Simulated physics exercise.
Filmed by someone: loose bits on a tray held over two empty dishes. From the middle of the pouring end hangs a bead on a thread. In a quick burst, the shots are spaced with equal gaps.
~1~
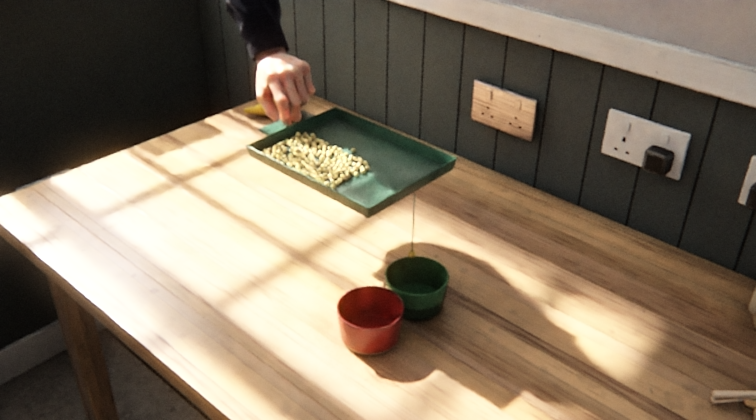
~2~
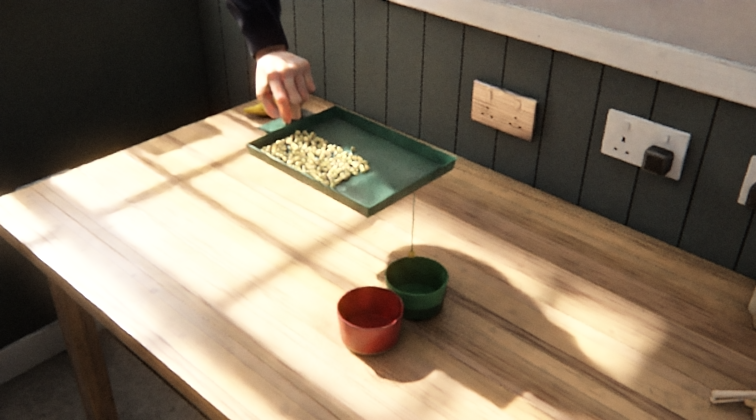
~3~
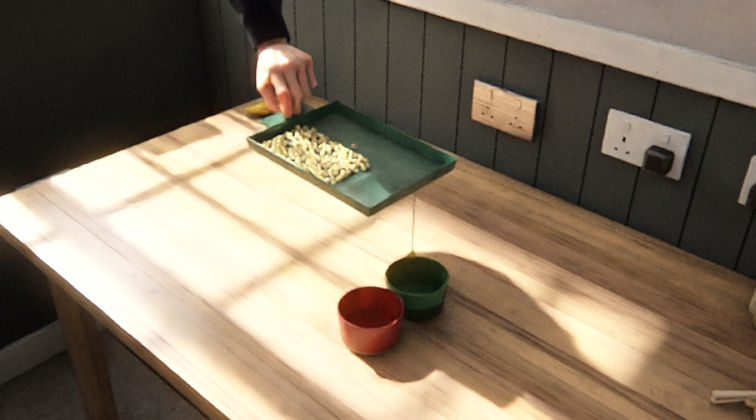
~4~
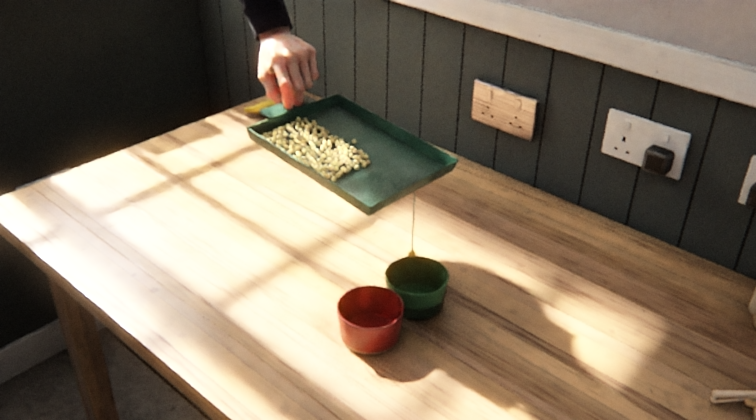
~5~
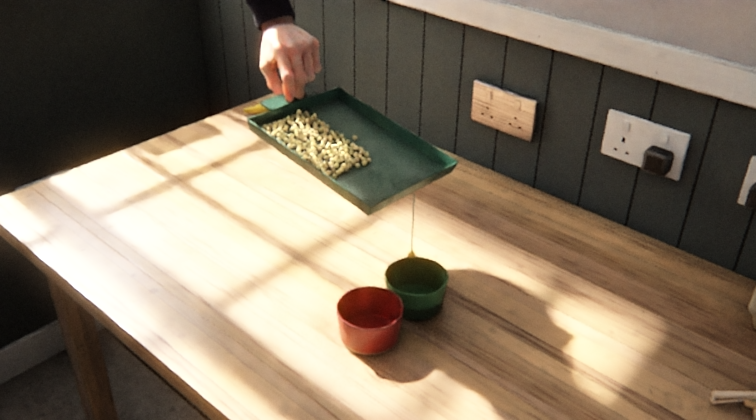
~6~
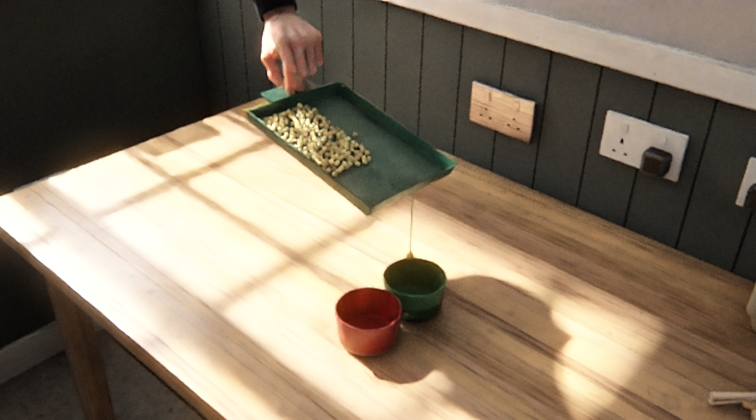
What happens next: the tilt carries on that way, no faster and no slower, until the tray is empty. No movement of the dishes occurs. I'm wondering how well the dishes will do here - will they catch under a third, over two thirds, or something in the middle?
The catch is weak, below a third of the load.
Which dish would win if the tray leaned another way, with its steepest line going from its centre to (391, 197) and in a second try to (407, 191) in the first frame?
Toward the first point it's the dish to the left; toward the second, the dish to the right.
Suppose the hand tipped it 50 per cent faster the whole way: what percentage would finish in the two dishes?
About 20 %.
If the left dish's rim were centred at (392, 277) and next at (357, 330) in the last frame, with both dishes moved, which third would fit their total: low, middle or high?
First: In the middle band; second: Less than a third.
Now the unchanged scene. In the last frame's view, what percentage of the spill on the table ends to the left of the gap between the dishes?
That's about 0 per cent of the spill.
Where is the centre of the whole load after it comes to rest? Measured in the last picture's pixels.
Near (461, 281).
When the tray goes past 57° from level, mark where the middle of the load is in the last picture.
The load is centred around (422, 179).
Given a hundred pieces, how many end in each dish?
For the left dish 0 %, for the right dish 20 %.
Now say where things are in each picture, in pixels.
In the first frame, corners of the pouring end near (368, 206) and (453, 158), level; middle of the load near (312, 158), soya beans; left dish near (395, 334); right dish near (440, 300); bead on its thread near (412, 254).
In the second frame, corners of the pouring end near (368, 206) and (453, 158), level; middle of the load near (312, 157).
In the third frame, corners of the pouring end near (369, 205) and (454, 159), tipped barely, lowest at the right corner; middle of the load near (312, 153).
In the fourth frame, corners of the pouring end near (370, 204) and (454, 159), tipped a little, lowest at the right corner; middle of the load near (313, 146).
In the fifth frame, corners of the pouring end near (370, 204) and (455, 161), tipped a little, lowest at the right corner; middle of the load near (313, 141).
In the sixth frame, corners of the pouring end near (370, 205) and (454, 163), tipped a little, lowest at the right corner; middle of the load near (314, 136); left dish near (393, 335); right dish near (438, 301).
Shortly afterwards, tray tipped steeply; all but a few on the tray; only a few in the right dish; a little outside both; only a few in the air.
Next, tray tipped right over; near two thirds on the tray; only a few in the right dish; a little outside both; near a quarter in the air.
Some moments later, tray tipped past a quarter turn; near a quarter in the right dish; the bulk outside both.
In the end, tray tipped past a quarter turn; none at all in the left dish; near a quarter in the right dish; the bulk outside both.
